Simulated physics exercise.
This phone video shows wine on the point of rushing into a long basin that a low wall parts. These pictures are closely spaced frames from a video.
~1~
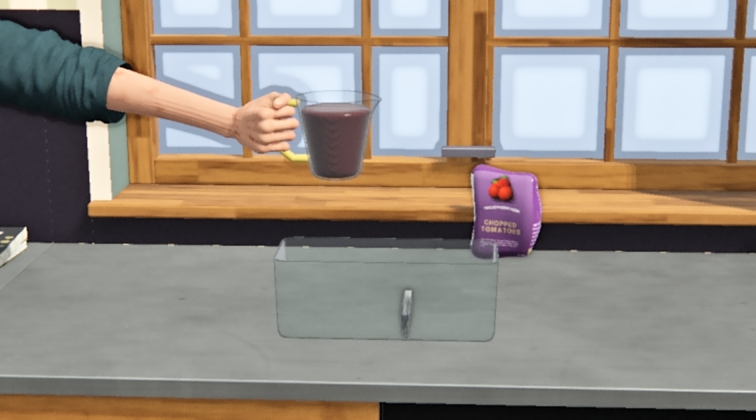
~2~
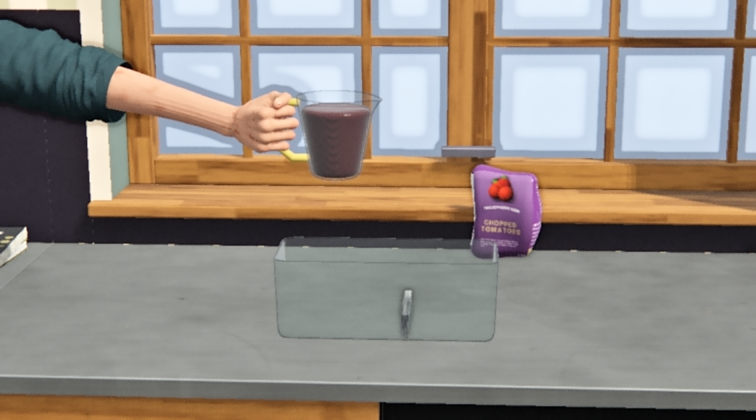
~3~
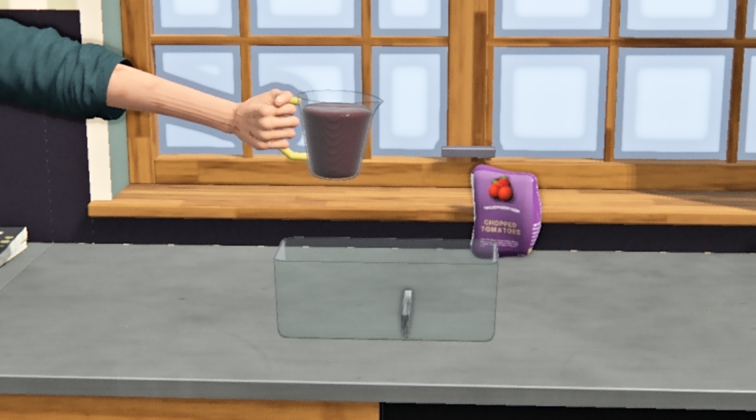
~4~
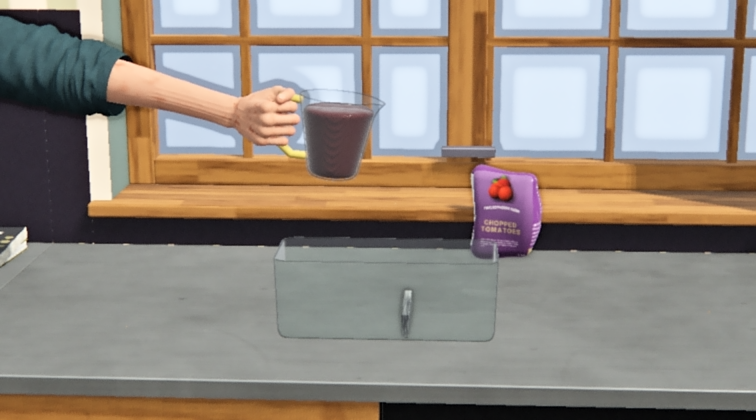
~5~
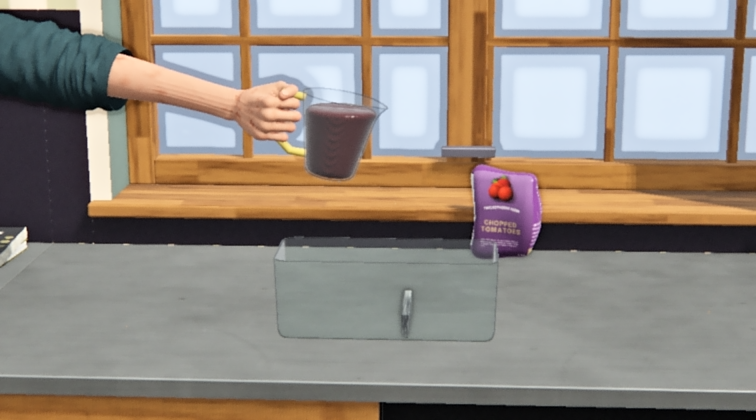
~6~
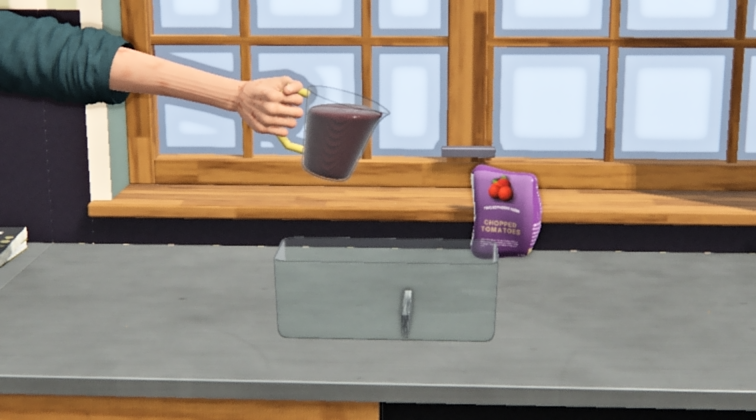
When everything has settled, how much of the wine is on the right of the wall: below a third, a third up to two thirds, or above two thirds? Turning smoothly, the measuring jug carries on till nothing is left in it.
The amount right of the wall is going to climb past two thirds.
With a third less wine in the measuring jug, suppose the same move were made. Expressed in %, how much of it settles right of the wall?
About 75 parts in a hundred, give or take.
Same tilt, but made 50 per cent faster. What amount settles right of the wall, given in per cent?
Roughly 70 percent.
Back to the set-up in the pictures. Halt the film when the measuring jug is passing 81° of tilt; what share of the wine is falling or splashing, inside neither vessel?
Roughly 30 per cent.
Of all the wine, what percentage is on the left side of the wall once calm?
Some 20 per cent.
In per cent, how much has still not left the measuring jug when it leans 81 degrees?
It works out to close to 60 percent.
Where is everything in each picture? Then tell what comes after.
In the first frame, it leans 0°; its right rim is at (382, 98); the wine meets the walls at (301, 108) and (372, 108); the long basin's rim runs from (279, 250) to (497, 253); the wall's top is at (407, 303).
In the second frame, it leans 1°; its right rim is at (382, 99); the wine meets the walls at (301, 108) and (372, 109).
In the third frame, it leans 3°; its right rim is at (384, 100); the wine meets the walls at (302, 106) and (373, 110).
In the fourth frame, it leans 6°; its right rim is at (386, 103); the wine meets the walls at (304, 106) and (375, 111).
In the fifth frame, it leans 10°; its right rim is at (388, 107); the wine meets the walls at (306, 107) and (378, 112).
In the sixth frame, it leans 16°; its right rim is at (391, 112); the wine meets the walls at (308, 109) and (383, 112).
A moment on, the measuring jug is tipped on its side and 61 per cent is still to pour, 0 is left of the wall and 9 right of it.
Next, the measuring jug is tipped right over and 7 per cent is still to pour, 6 is left of the wall and 69 right of it.
Then the measuring jug is tipped right over and 0 per cent is still to pour, 17 is left of the wall and 81 right of it.
Later the measuring jug is tipped right over and 0 per cent is still to pour, 20 is left of the wall and 78 right of it.
At rest 21 per cent lies left of the wall, 78 right of it and 2 outside.
